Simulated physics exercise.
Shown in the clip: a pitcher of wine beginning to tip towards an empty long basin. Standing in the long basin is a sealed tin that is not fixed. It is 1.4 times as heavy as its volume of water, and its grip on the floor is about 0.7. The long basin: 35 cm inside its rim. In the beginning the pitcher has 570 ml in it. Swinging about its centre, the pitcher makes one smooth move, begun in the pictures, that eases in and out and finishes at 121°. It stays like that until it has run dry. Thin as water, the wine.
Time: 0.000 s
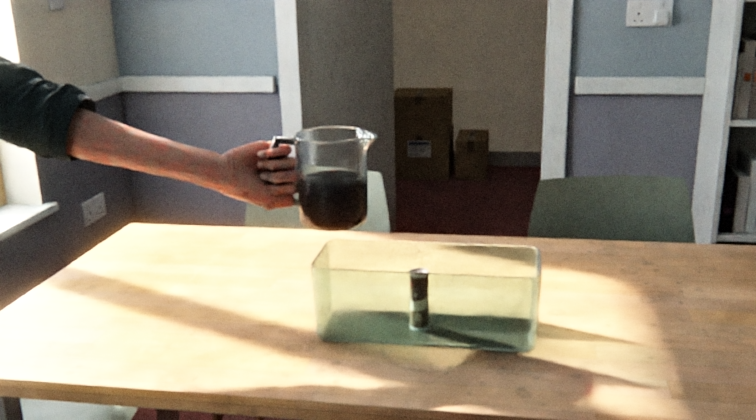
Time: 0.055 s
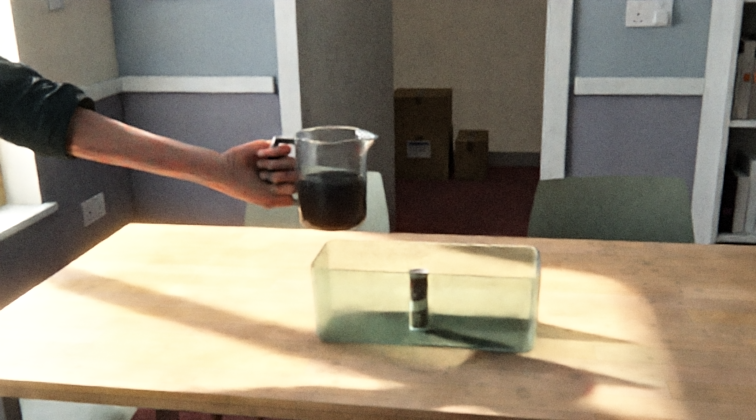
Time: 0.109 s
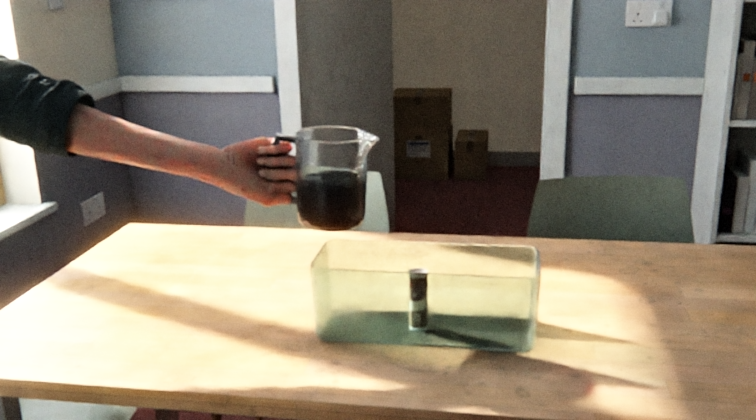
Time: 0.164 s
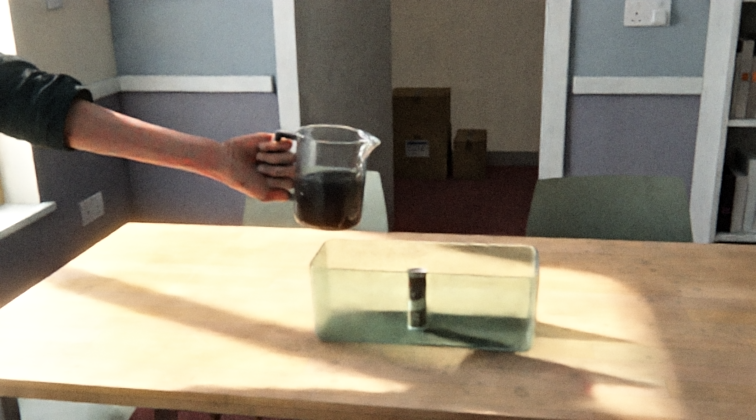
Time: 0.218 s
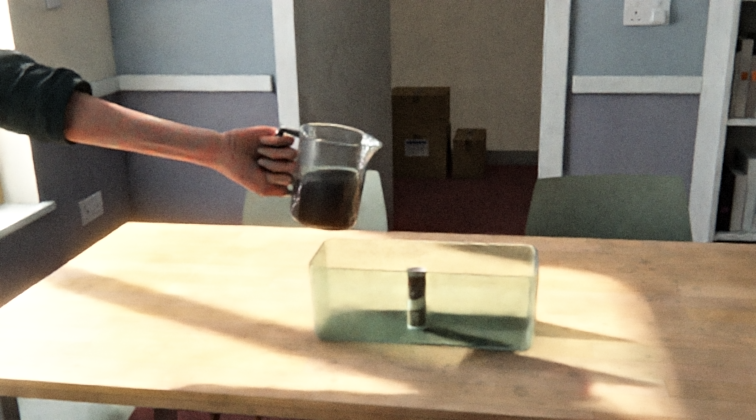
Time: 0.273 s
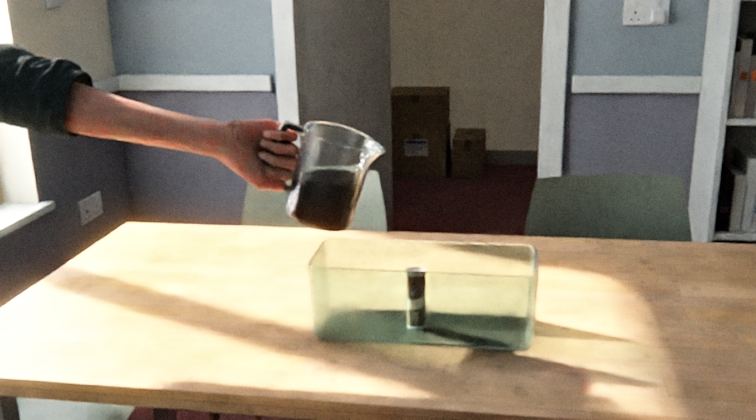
A hand holds a glass pitcher of dark wine above a clear basin, gradually tilting it rightward.
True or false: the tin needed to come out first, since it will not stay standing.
True.
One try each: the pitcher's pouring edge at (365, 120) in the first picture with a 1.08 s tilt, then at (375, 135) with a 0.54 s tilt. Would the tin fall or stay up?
Try 1: Tipped over; try 2: Still standing.
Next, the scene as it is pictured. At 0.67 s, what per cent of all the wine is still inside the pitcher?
Close to 92 percent of the liquid remains at that time.
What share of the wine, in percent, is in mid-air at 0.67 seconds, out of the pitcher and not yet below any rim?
About 8 per cent.
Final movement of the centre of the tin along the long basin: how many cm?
All told, the tin's centre has moved close to 8.5 cm.
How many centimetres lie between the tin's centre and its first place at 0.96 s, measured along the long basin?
Some 0 cm.
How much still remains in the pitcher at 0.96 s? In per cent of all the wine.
Close to 22 percent of the whole amount.
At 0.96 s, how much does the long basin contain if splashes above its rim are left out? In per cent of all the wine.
Around 68 parts in a hundred.
By 0.67 s the tilt is 81° and 92 per cent is still to pour; the tin stands where it began.
By 0.96 s the tilt is 116° and 21 per cent is still to pour; the tin stands where it began.
By 1.27 s the tilt is 121° and 0 per cent is still to pour; the tin leans 46°.
By 1.60 s the tilt is 121° and 0 per cent is still to pour; the tin lies on its side.
At rest the tin lies on its side.
